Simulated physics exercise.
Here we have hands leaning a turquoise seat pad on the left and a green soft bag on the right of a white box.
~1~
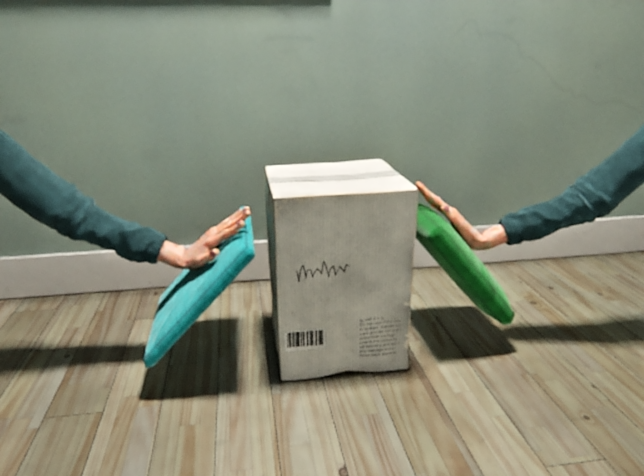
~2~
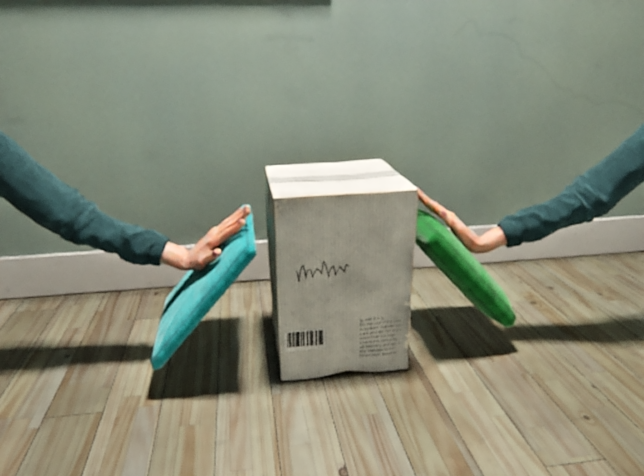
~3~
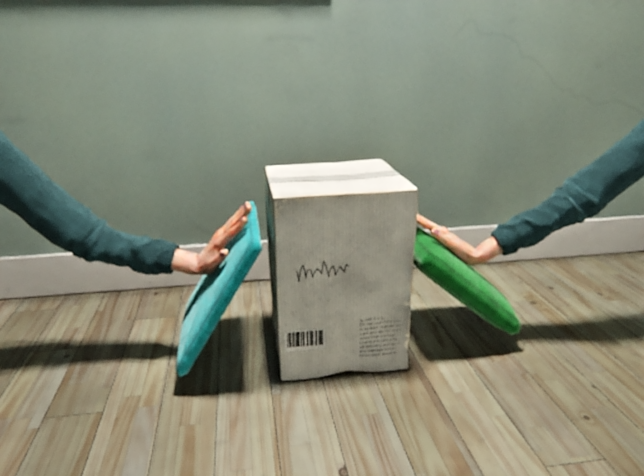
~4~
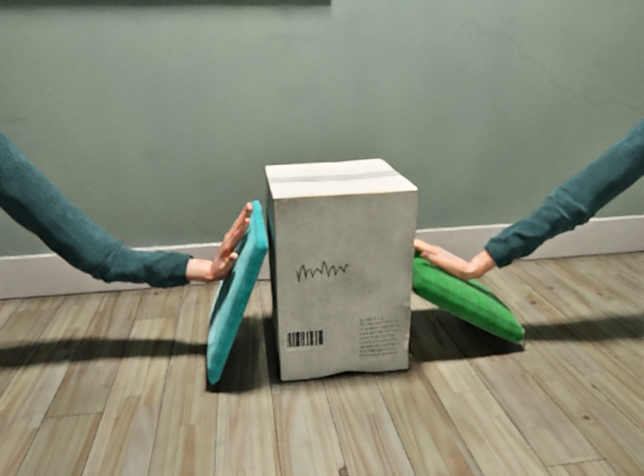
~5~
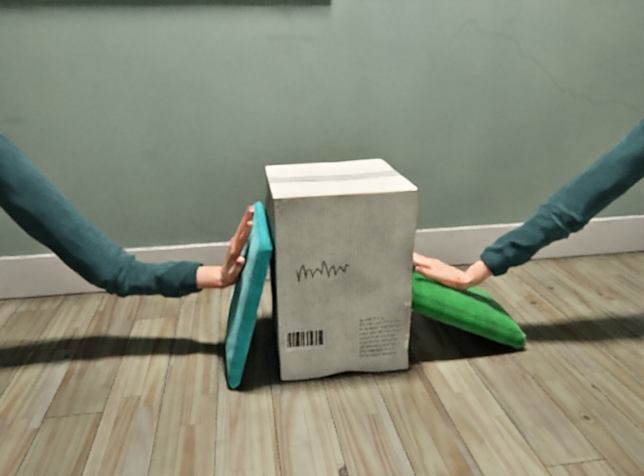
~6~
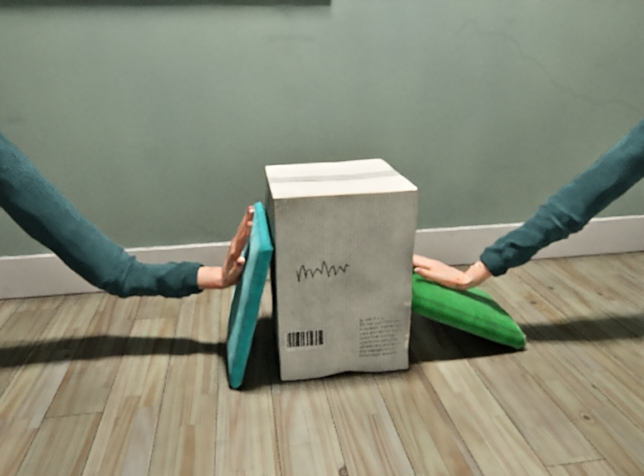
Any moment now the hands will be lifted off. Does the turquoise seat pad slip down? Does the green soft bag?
Checking both, the turquoise seat pad does not slip, the green soft bag slips down.
Then, 0.26 s after the last picture, seat pad leaning near (249, 289); soft bag flat on the floor near (455, 319).
At rest, seat pad leaning near (249, 289); soft bag flat on the floor near (453, 319). The turquoise seat pad keeps leaning and the green soft bag slumps to the floor.
